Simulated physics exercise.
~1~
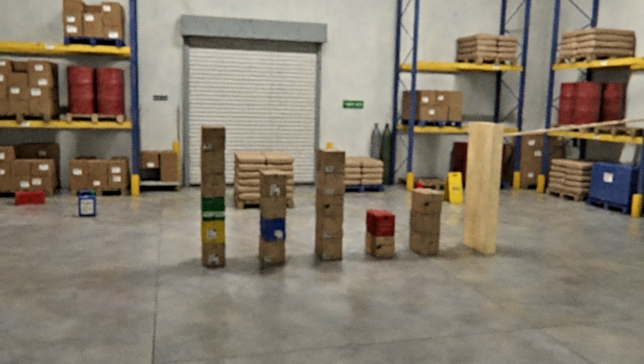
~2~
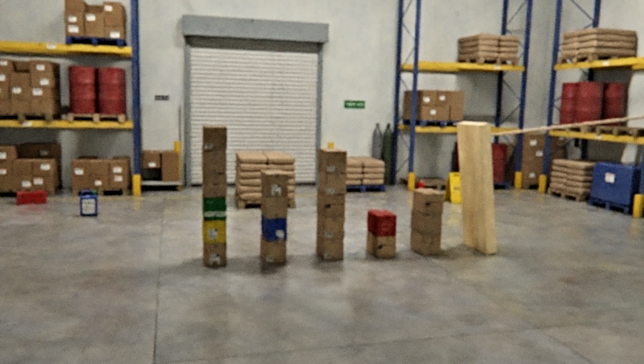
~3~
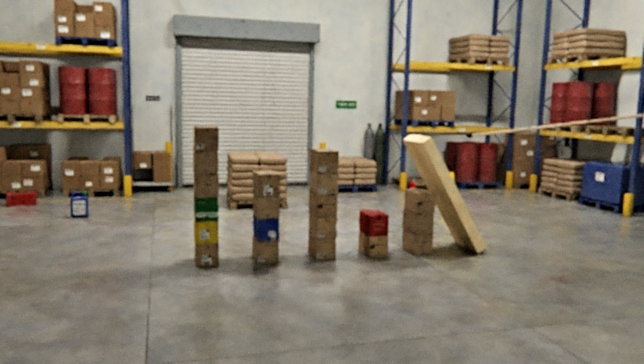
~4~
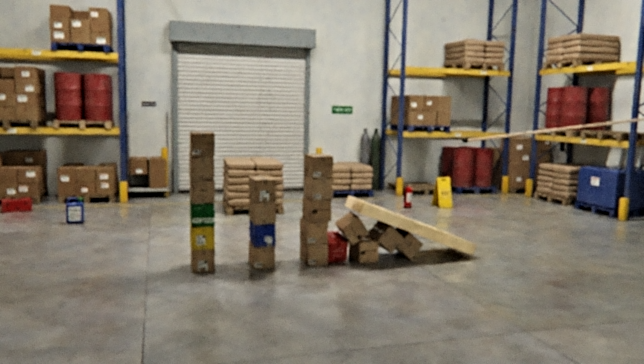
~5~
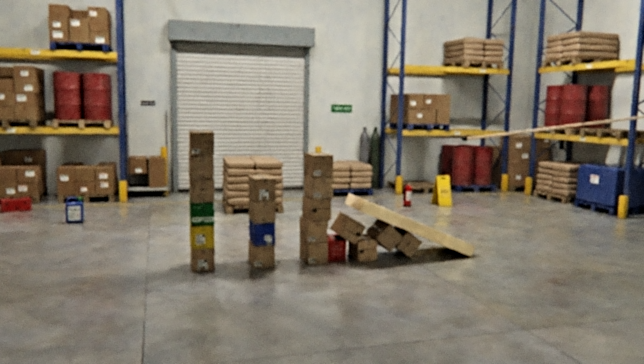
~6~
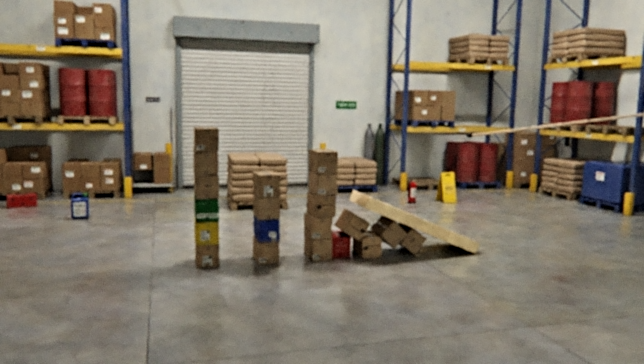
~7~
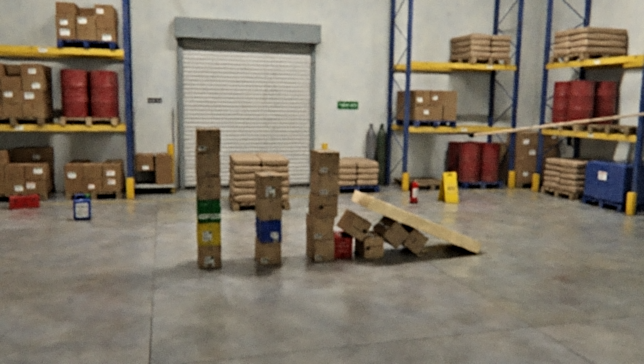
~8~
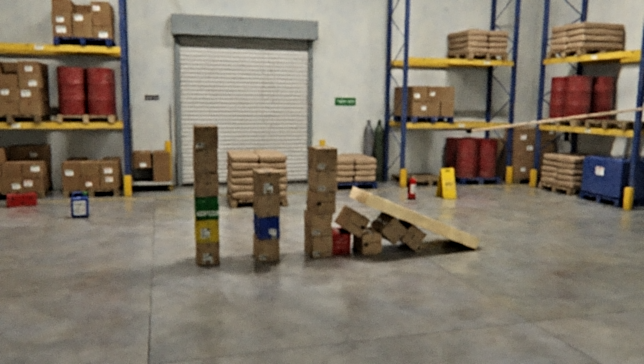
A tall wooden board tipped left in a warehouse and crashed onto a row of carton stacks, collapsing the two nearest, one with a red carton on top. It came to rest slanted over the heap, while the three taller stacks farther left stayed standing.
